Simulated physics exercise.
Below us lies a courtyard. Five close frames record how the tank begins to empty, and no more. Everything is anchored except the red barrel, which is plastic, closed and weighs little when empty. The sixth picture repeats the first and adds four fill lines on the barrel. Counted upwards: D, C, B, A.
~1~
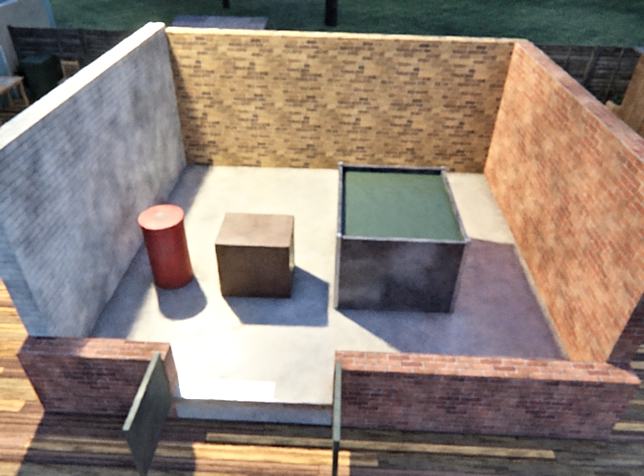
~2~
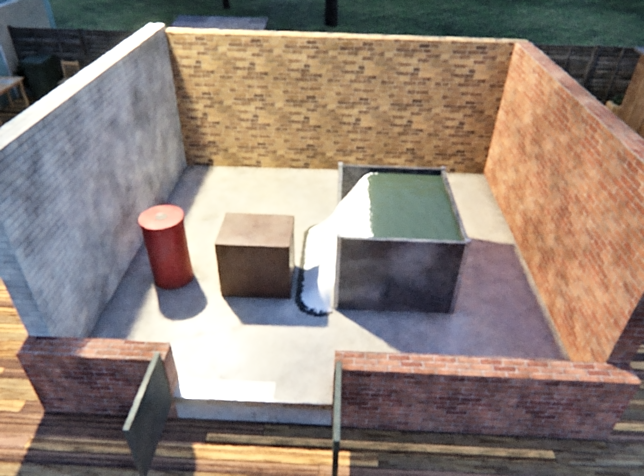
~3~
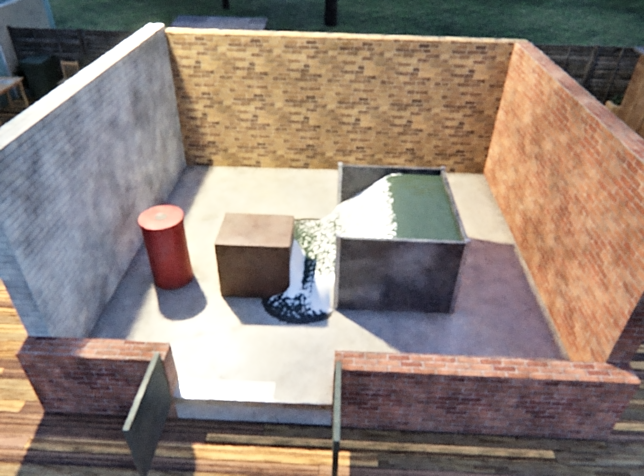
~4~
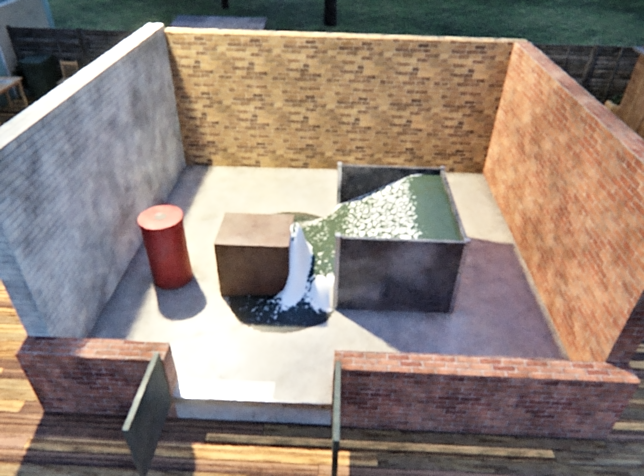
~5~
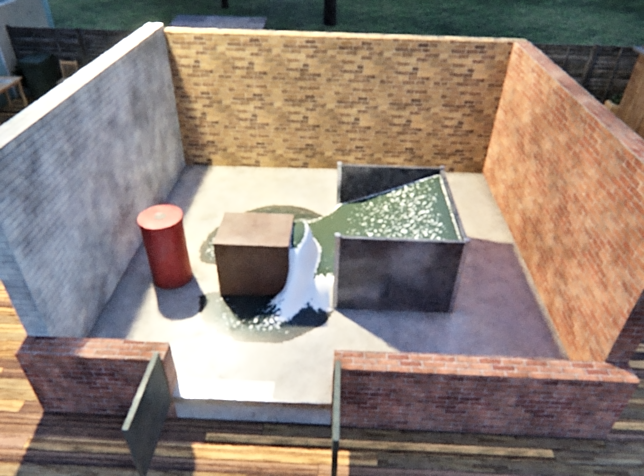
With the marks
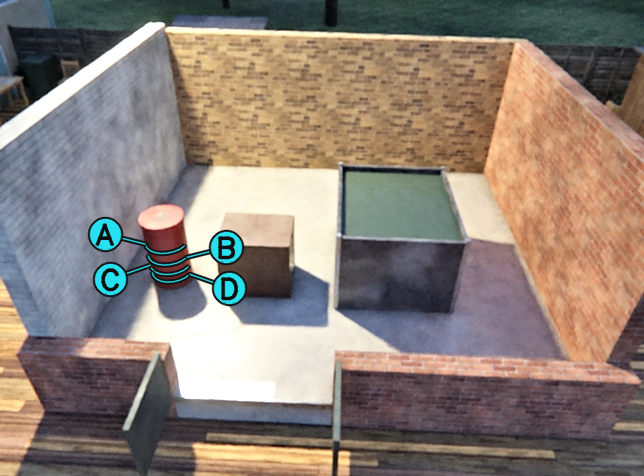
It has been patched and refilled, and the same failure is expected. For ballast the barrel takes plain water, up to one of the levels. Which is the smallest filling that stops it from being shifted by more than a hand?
C is the one.
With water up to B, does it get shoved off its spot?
No.
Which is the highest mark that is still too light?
That would be D.
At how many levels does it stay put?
Three of them.
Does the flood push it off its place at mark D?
Yes, that goes wrong.
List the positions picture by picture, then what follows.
Lid of the red barrel at (162, 217); tank full, its middle at (396, 204); open gate at (253, 349).
Water covers 3 % of the ground and is seen nearest the barrel at (307, 306).
Water covers 7 % of the ground and is seen nearest the barrel at (291, 307).
Water covers 11 % of the ground and is seen nearest the barrel at (244, 307).
Lid of the red barrel at (161, 217); water covers 15 % of the ground and is seen nearest the barrel at (208, 303).
On the marked copy, A at (160, 253); B at (163, 265); C at (165, 274); D at (167, 282); from the bottom up D, C, B, A.
With A, it does not move.
With B, it does not move.
With C, it shifts by a finger or two and stays.
With D, it is pushed about its own width away.
